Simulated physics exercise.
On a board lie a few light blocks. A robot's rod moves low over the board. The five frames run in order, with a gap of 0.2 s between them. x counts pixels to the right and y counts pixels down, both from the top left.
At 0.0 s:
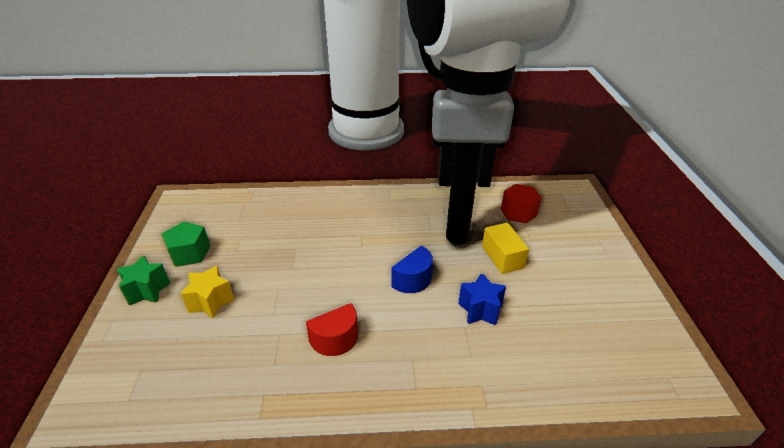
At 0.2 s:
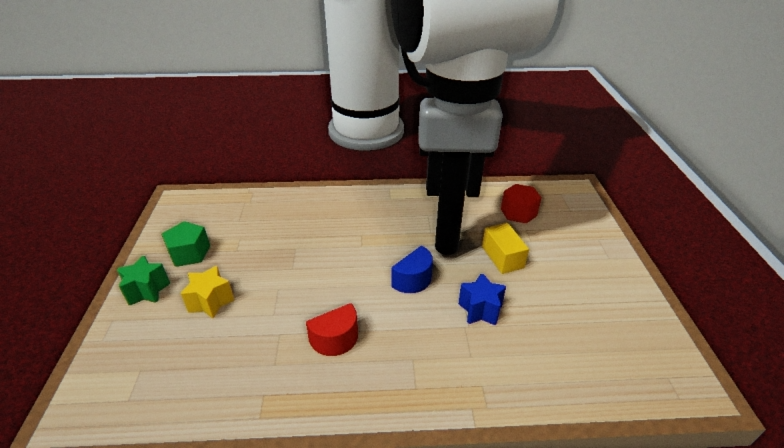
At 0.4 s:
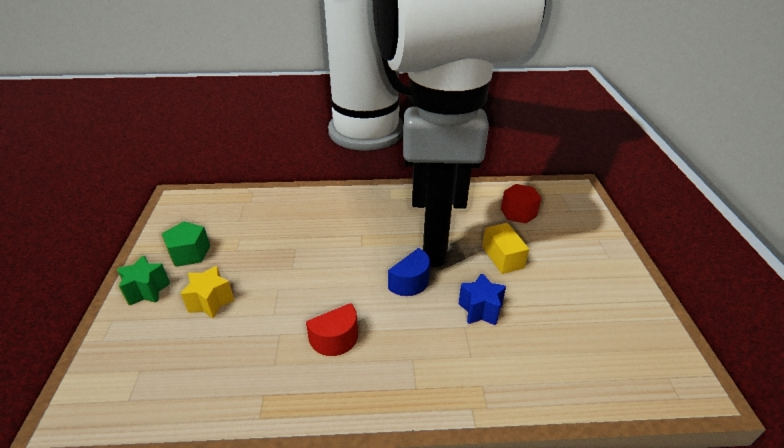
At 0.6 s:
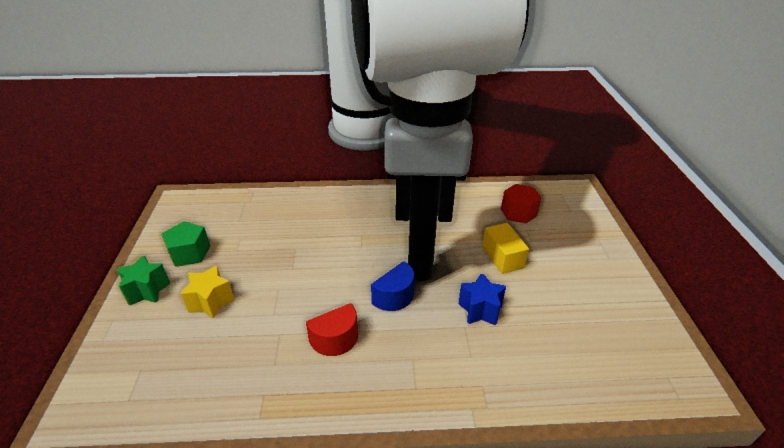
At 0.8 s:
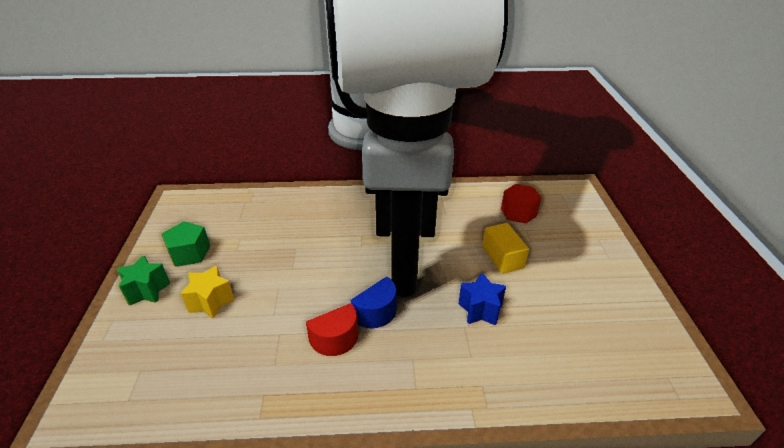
In the video, a robot's black rod moves toward the viewer and left over a wooden board of colourful blocks, meets the blue half-round block, and pushes it a short way down and left, close to the red half-round block.
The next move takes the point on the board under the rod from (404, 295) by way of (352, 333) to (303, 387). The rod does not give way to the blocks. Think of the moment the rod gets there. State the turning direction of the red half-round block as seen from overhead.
The sense of turning is anti-clockwise.
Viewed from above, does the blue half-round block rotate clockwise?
Final answer: Yes.
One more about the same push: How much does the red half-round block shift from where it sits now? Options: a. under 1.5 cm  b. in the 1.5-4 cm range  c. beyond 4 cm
It's c.
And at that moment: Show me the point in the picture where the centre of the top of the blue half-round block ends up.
Answer: (290, 319).
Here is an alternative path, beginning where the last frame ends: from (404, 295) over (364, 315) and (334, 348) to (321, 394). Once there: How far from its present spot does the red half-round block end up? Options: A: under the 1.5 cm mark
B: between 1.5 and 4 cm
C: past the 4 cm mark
Choice C: Past the 4 cm mark.
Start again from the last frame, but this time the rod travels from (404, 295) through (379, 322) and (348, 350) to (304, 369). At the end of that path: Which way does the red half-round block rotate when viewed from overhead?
Against the clock.
On the path given first. One third of the way, rod (367, 313); red half-round block (302, 338), turned 70° anticlockwise; blue half-round block (328, 310), turned 35° clockwise.
Two thirds of the way, rod (334, 343); red half-round block (279, 350); blue half-round block (292, 319), turned 90° clockwise.
At the end, rod (302, 380); red half-round block (263, 359), turned 100° anticlockwise; blue half-round block (290, 319), turned 100° clockwise; blue star block still.
